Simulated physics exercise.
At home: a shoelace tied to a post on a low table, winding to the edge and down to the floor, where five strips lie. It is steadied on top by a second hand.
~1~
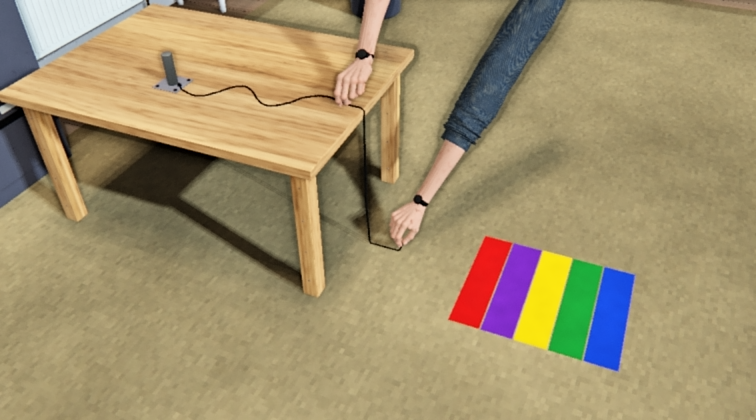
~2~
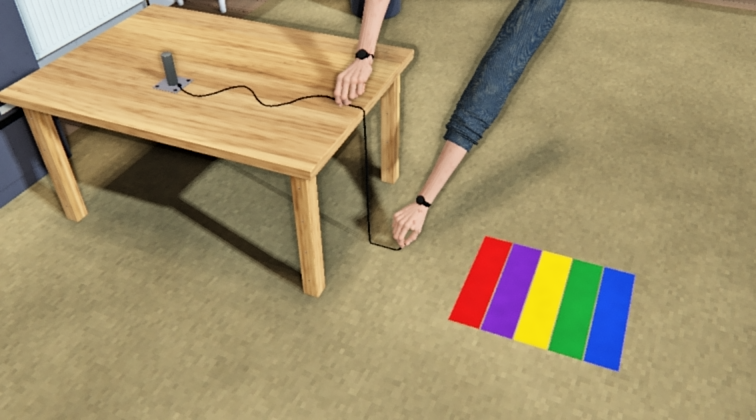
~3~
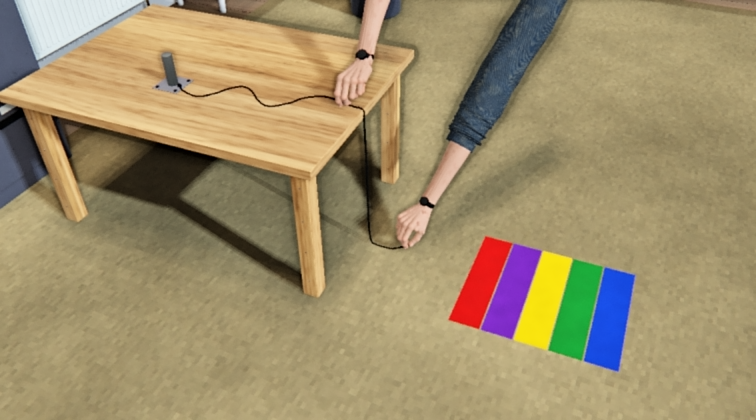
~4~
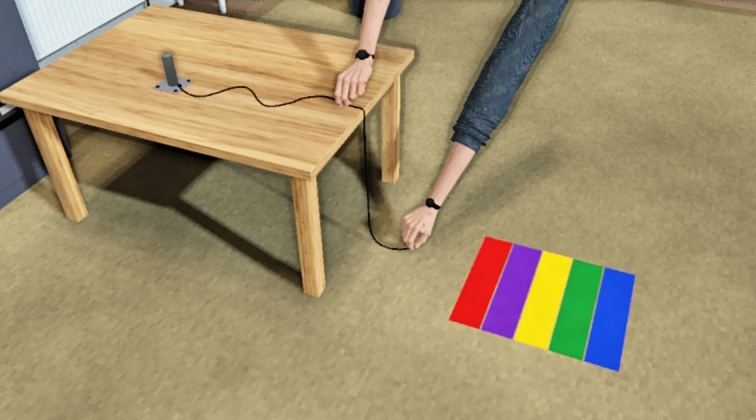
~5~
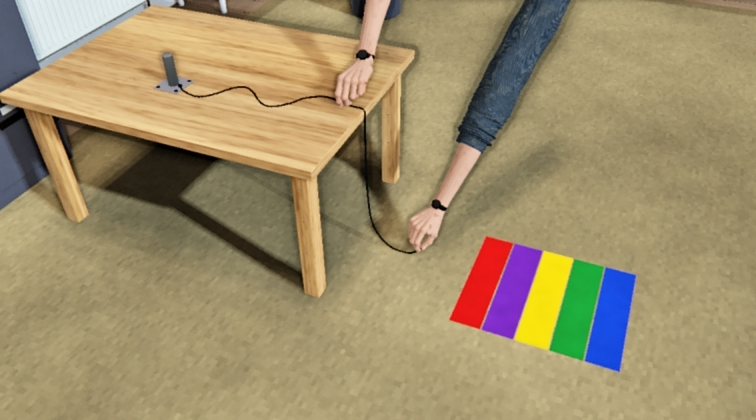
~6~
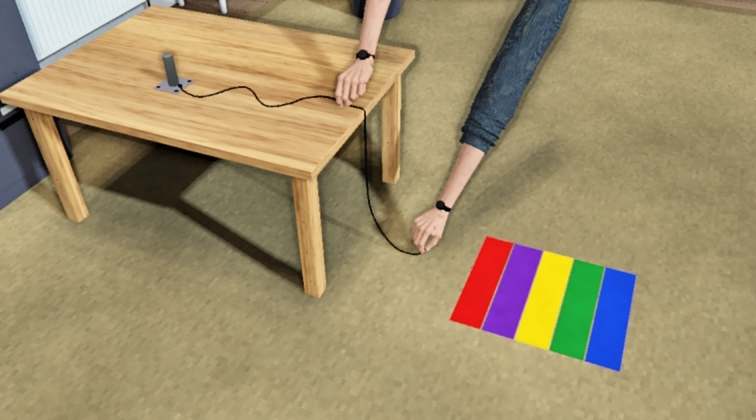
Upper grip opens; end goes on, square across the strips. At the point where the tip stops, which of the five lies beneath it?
The yellow strip lies beneath it.
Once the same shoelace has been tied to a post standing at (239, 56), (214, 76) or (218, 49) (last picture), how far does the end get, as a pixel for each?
(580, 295), (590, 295) and (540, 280), in that order.
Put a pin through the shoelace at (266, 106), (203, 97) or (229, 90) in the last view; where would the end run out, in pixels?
Results: (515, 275); (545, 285); (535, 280).
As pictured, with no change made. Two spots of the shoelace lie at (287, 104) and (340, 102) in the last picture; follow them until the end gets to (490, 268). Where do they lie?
(318, 106) for the first, (362, 130) for the second.
Early on, end near (490, 268); over red.
Midway, end near (529, 278); over purple.
At the end of the slack, end near (554, 285); over yellow. Over yellow.
